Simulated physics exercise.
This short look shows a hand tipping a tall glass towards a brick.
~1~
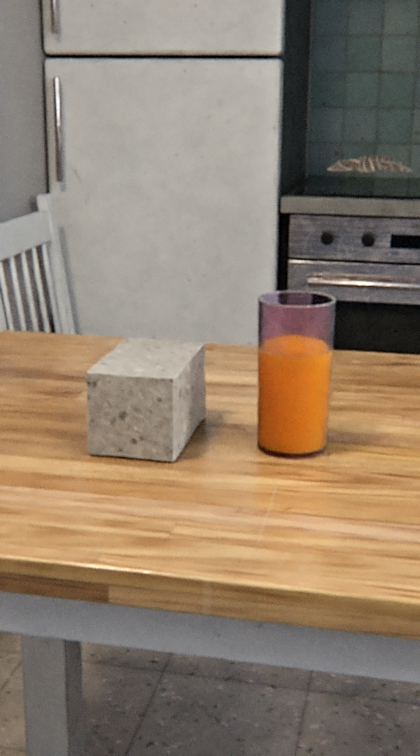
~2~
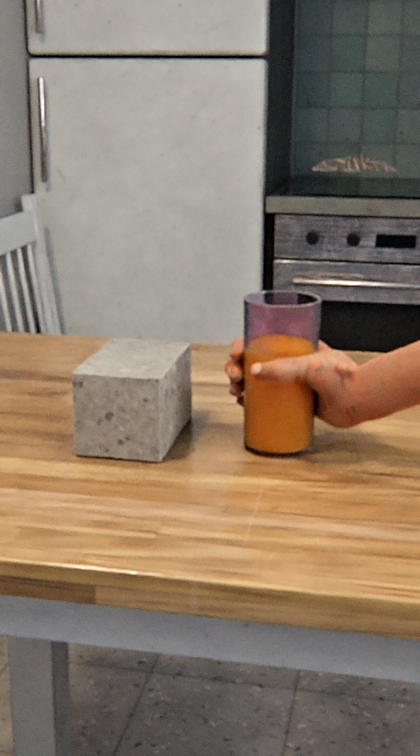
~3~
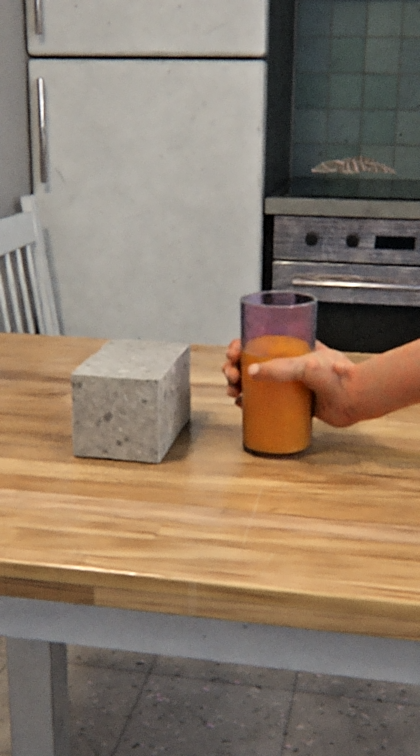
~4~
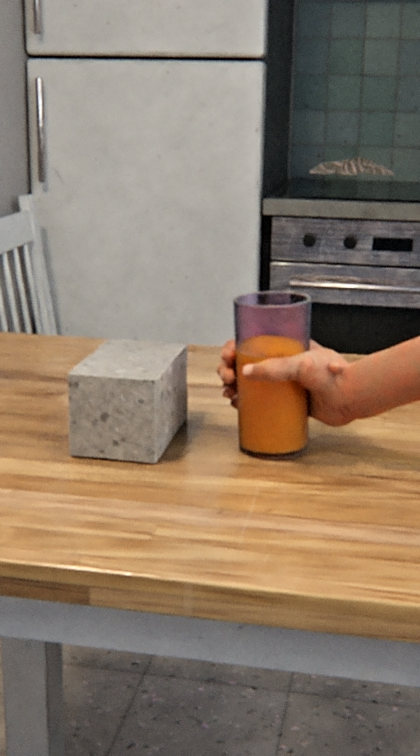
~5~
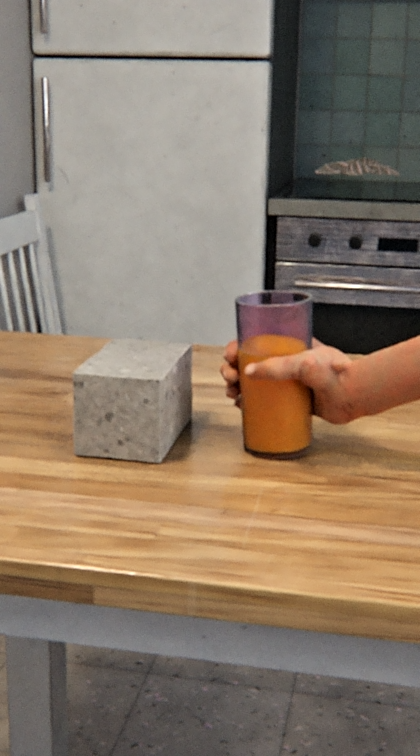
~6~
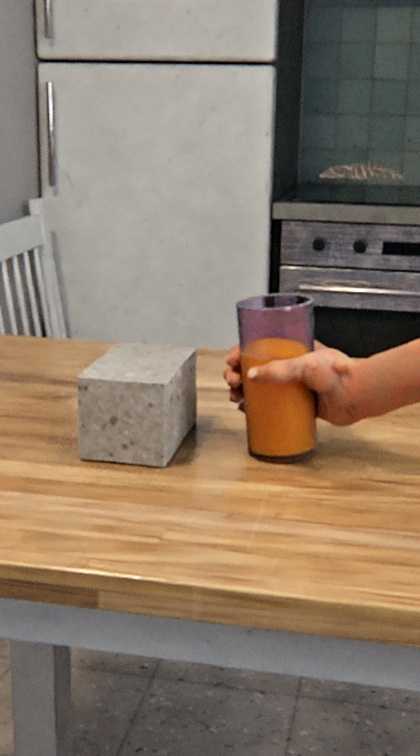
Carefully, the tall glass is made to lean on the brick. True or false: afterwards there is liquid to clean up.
False.
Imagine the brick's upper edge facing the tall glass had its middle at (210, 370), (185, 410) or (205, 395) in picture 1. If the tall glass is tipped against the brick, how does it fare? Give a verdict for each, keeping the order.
First contents stay put, next contents get out, last contents stay put.
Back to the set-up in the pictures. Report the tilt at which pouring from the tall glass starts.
Somewhere near 60° from upright.
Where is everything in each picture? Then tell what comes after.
It stands upright; tall glass (294, 371) about two thirds full, in the first picture.
A hand takes hold; tall glass about two thirds full, surface at (281, 349); brick (136, 396), in the second picture.
The top moves towards the brick; tall glass (277, 371) about two thirds full, in the third picture.
On the way over; tall glass about two thirds full, surface at (272, 350); brick (132, 397), in the fourth picture.
It is leaning; tall glass (275, 371) about two thirds full, in the fifth picture.
Tipping on its foot; tall glass about two thirds full, surface at (278, 353); brick (141, 401), in the sixth picture.
Soon after, the tall glass leans by about 20°; nothing has left it.
Later, the tall glass leans by about 30°; nothing has left it.
In the end, the tall glass leans by about 35°, against the brick; nothing has left it.
